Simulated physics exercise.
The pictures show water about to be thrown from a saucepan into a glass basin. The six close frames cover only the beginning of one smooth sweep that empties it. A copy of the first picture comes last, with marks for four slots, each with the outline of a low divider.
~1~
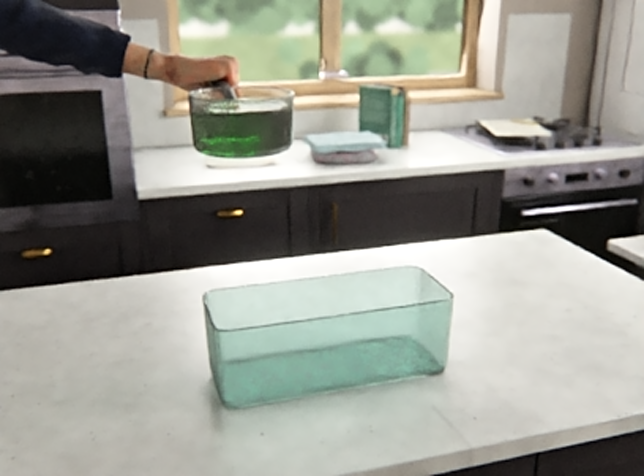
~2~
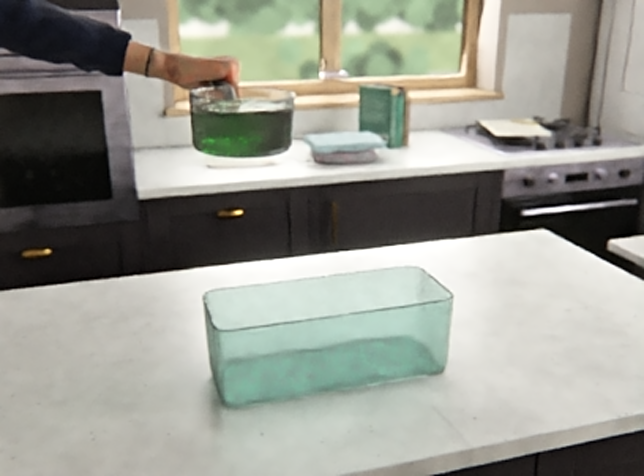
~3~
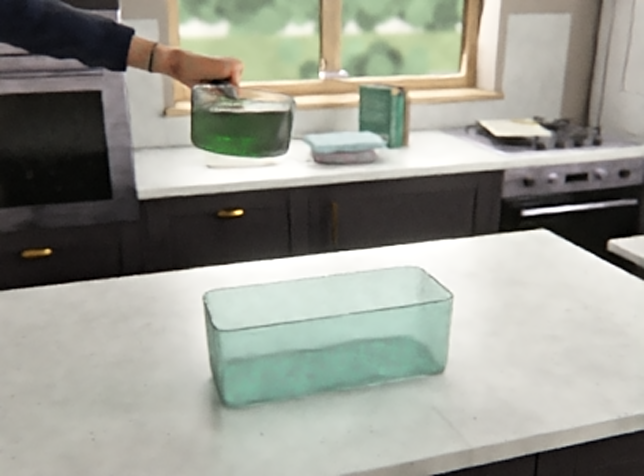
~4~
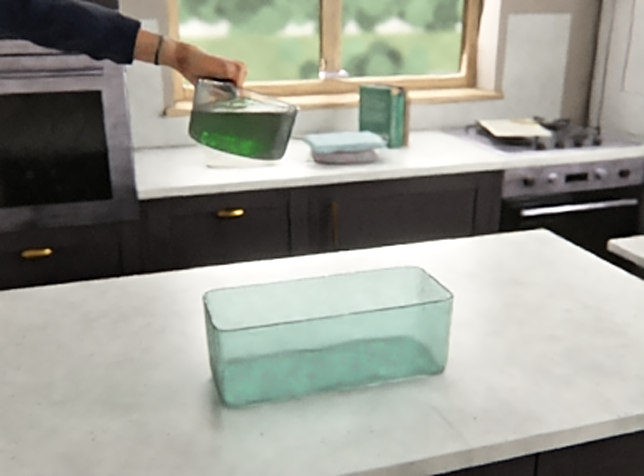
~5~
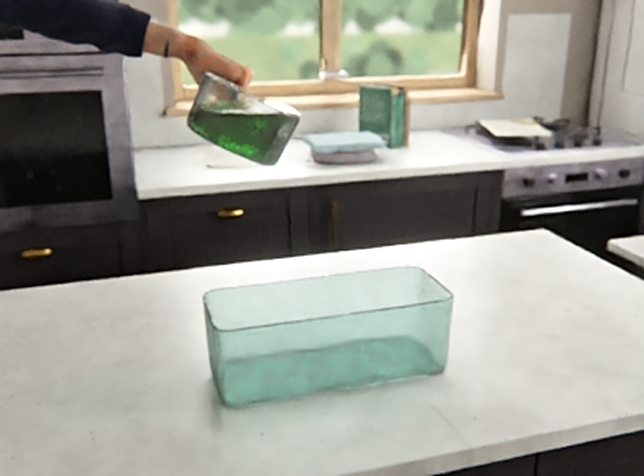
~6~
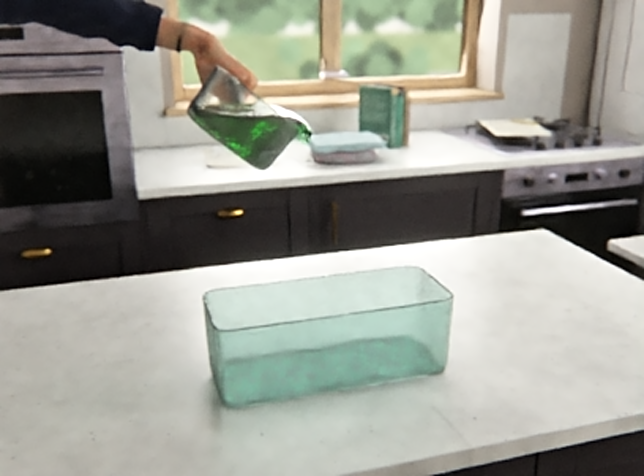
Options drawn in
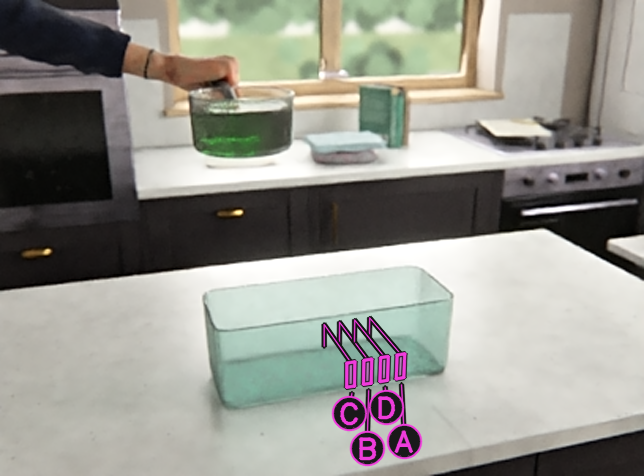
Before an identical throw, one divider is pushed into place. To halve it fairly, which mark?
Place B.
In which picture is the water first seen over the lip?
Picture 5.
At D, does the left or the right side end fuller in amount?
The left one.
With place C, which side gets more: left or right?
The right one.
On the marked copy, A at (401, 384); B at (368, 390); C at (351, 393); D at (385, 387).
With A, about 88 % ends left of the wall and 9 % right of it; 4 % is lost outside.
With B, about 47 % ends left of the wall and 51 % right of it.
With C, about 26 % ends left of the wall and 71 % right of it.
With D, about 78 % ends left of the wall and 18 % right of it; 4 % is lost outside.
